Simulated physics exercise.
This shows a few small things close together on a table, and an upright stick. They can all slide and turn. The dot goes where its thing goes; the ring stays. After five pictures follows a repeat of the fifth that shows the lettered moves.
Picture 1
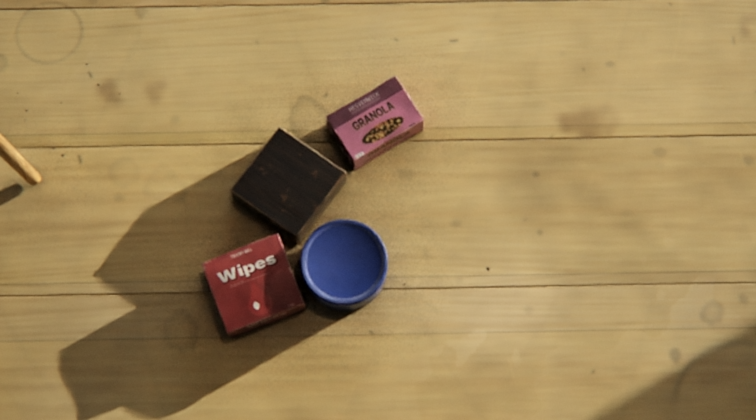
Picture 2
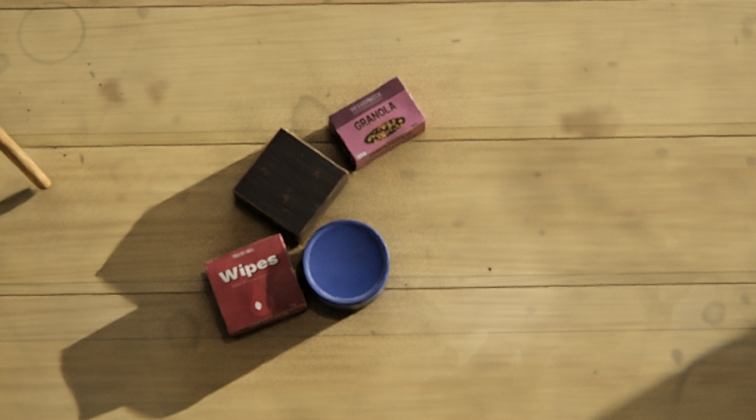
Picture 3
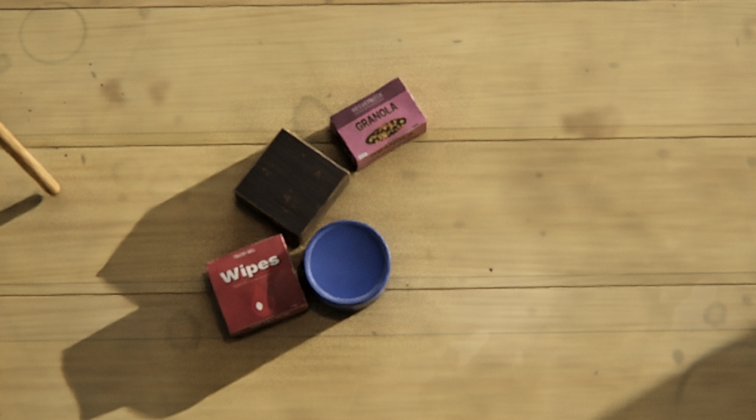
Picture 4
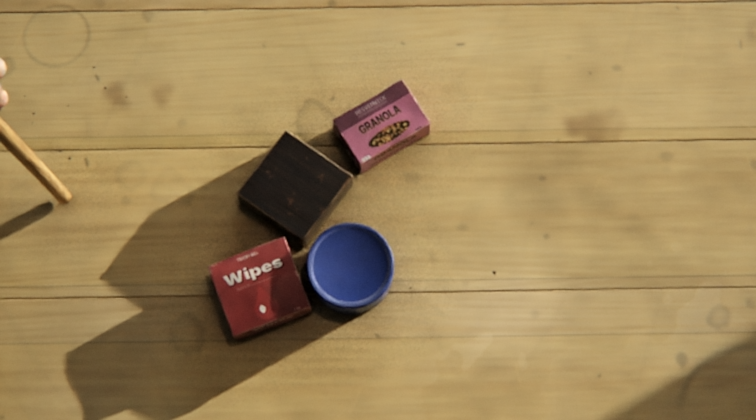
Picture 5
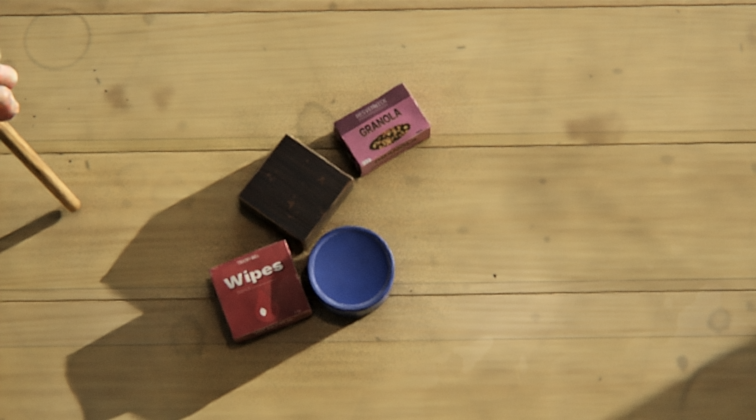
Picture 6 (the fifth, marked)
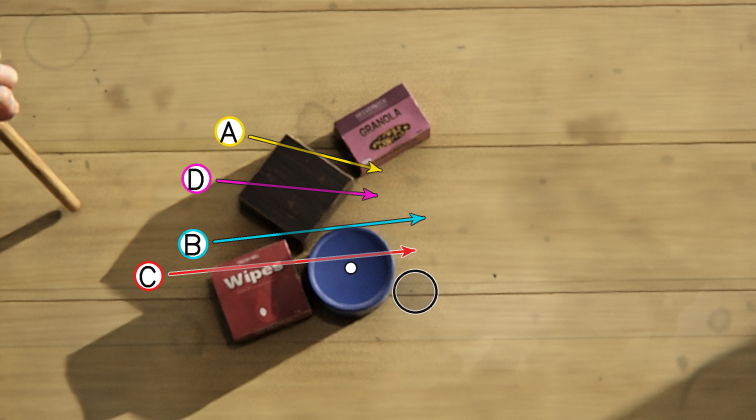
A hand moves a wooden stick in from the left while the grouped objects barely shift.
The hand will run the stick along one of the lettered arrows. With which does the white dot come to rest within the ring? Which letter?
C.
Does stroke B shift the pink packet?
Yes.
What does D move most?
The black block goes farthest.
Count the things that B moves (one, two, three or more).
It moves two.
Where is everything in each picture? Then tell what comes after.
Red box (254, 286); blue jar (345, 267); pink packet (375, 123), in the first frame.
Pink packet (377, 123); black block (291, 186), in the second frame.
Red box (257, 287); blue jar (348, 267), in the third frame.
Pink packet (382, 126); black block (296, 189), in the fourth frame.
Red box (261, 293); blue jar (351, 273); pink packet (382, 129), in the fifth frame.
On the copy, A from (250, 137) to (381, 171); B from (214, 242) to (424, 218); C from (170, 274) to (415, 250); D from (217, 181) to (376, 195); the ring at (416, 291); the white dot at (351, 268).
On C. First, foot of the stick (259, 266); blue jar (351, 273); red box (272, 305).
Then, foot of the stick (346, 258); blue jar (386, 282); red box (275, 312).
Finally, foot of the stick (414, 251); blue jar (415, 296); red box (275, 312); the dot on the blue jar is in the ring.
By contrast, A leaves the dotted thing at (354, 292); B leaves the dotted thing at (351, 273); D leaves the dotted thing at (379, 323).
